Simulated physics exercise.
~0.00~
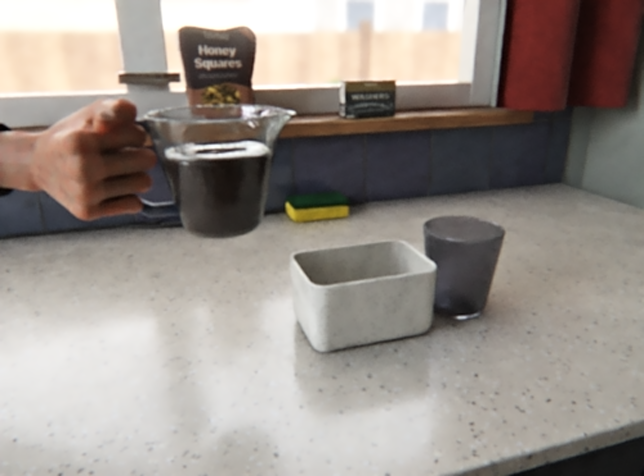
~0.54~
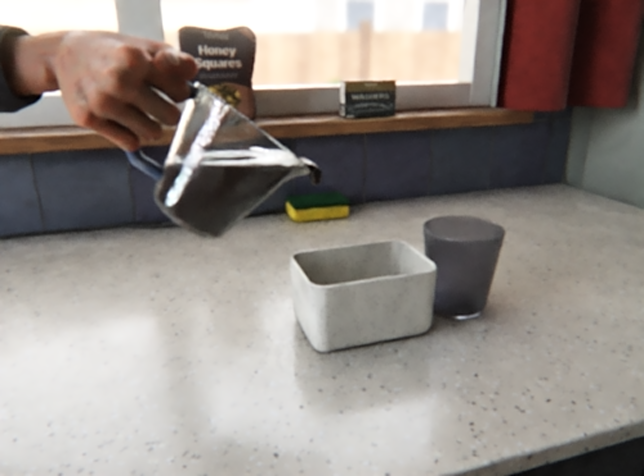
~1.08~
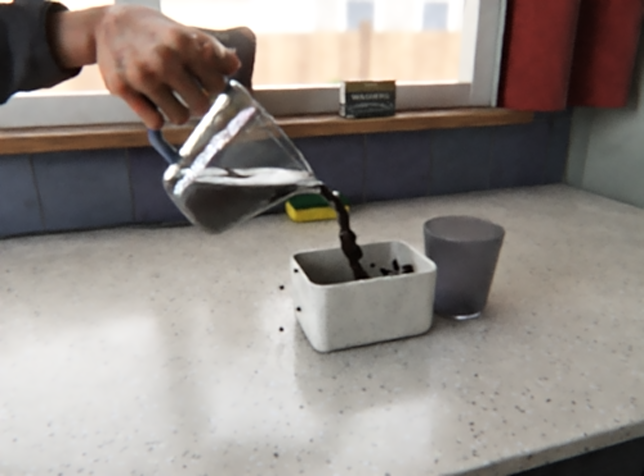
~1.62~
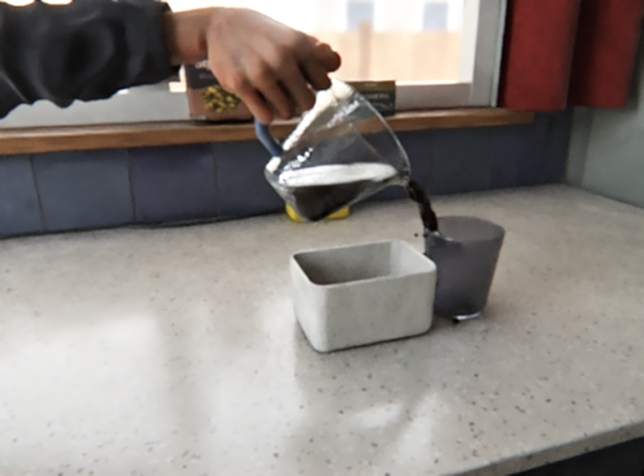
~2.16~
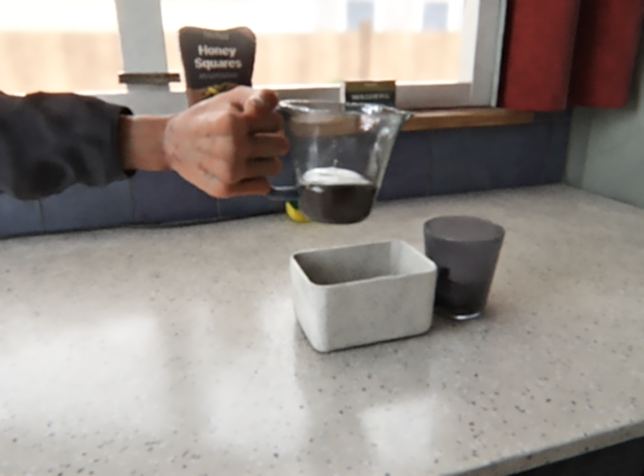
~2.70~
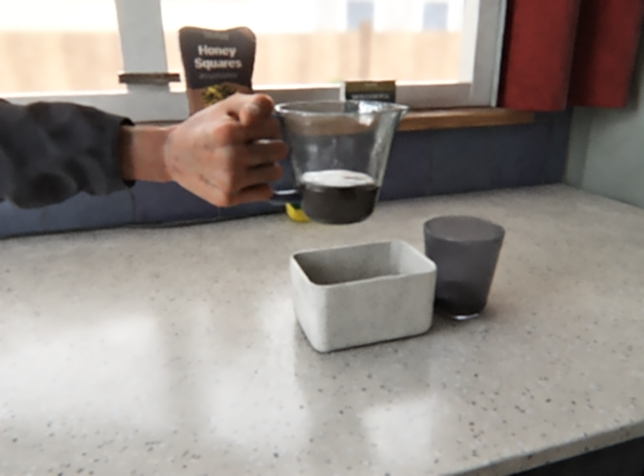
On a kitchen counter by a window, a hand tipped a clear measuring jug of dark coffee, pouring first into a pale oblong tub, then into the tumbler as it moved right, and finally held the jug level with some coffee left inside.
